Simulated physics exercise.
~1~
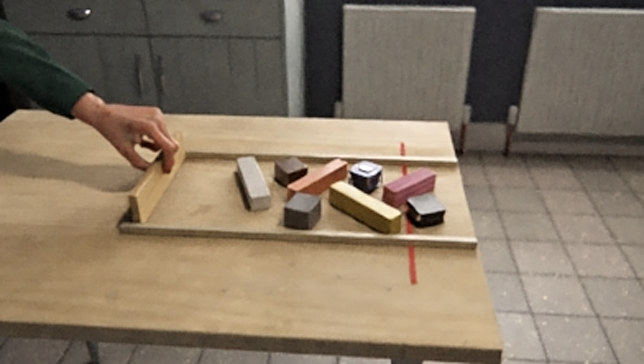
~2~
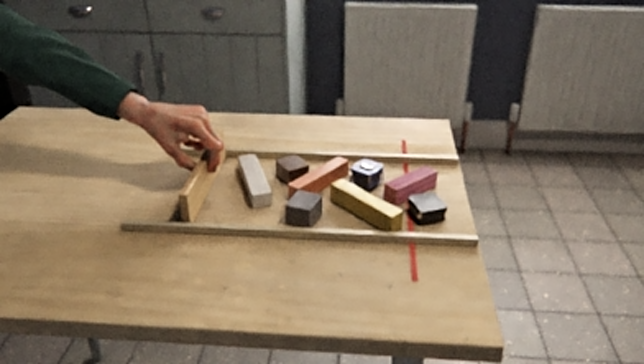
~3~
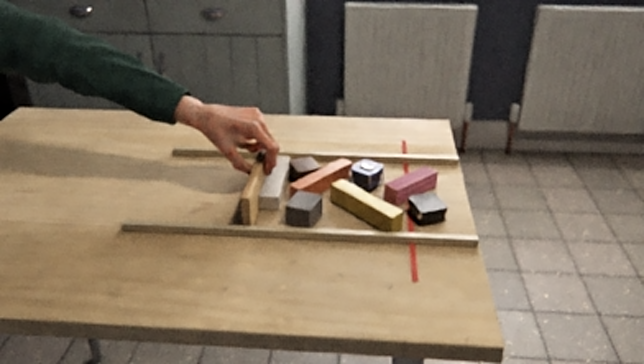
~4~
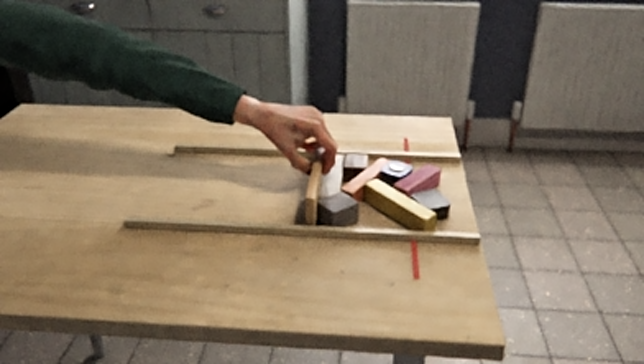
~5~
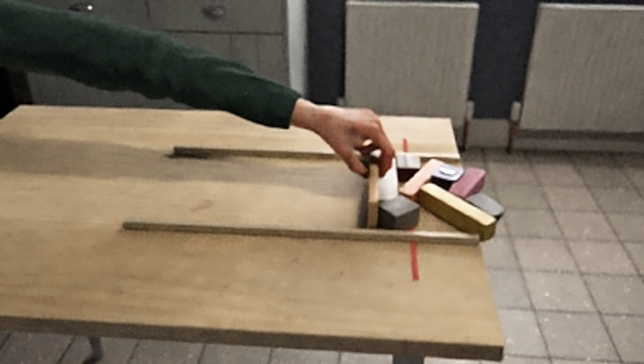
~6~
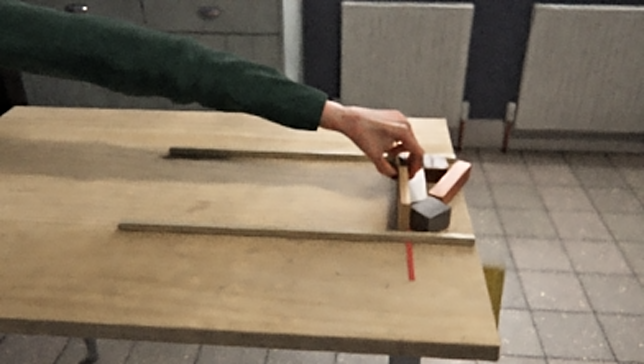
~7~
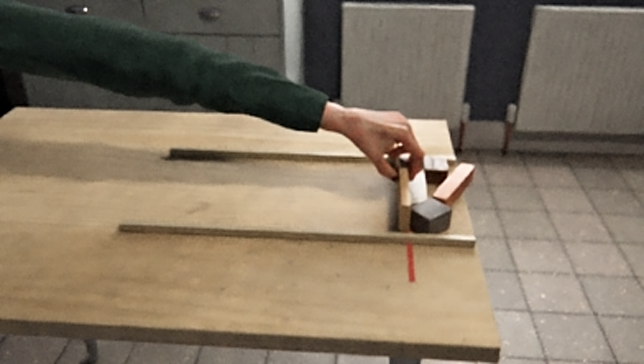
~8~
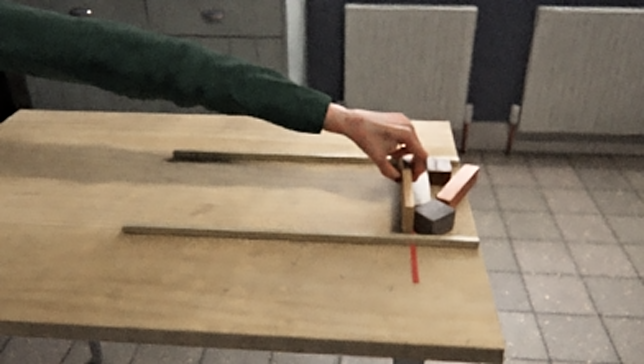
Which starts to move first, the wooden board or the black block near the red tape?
The wooden board starts to move first. The black block stays still until the pieces pushed along by the board crowd up toward the table's edge.
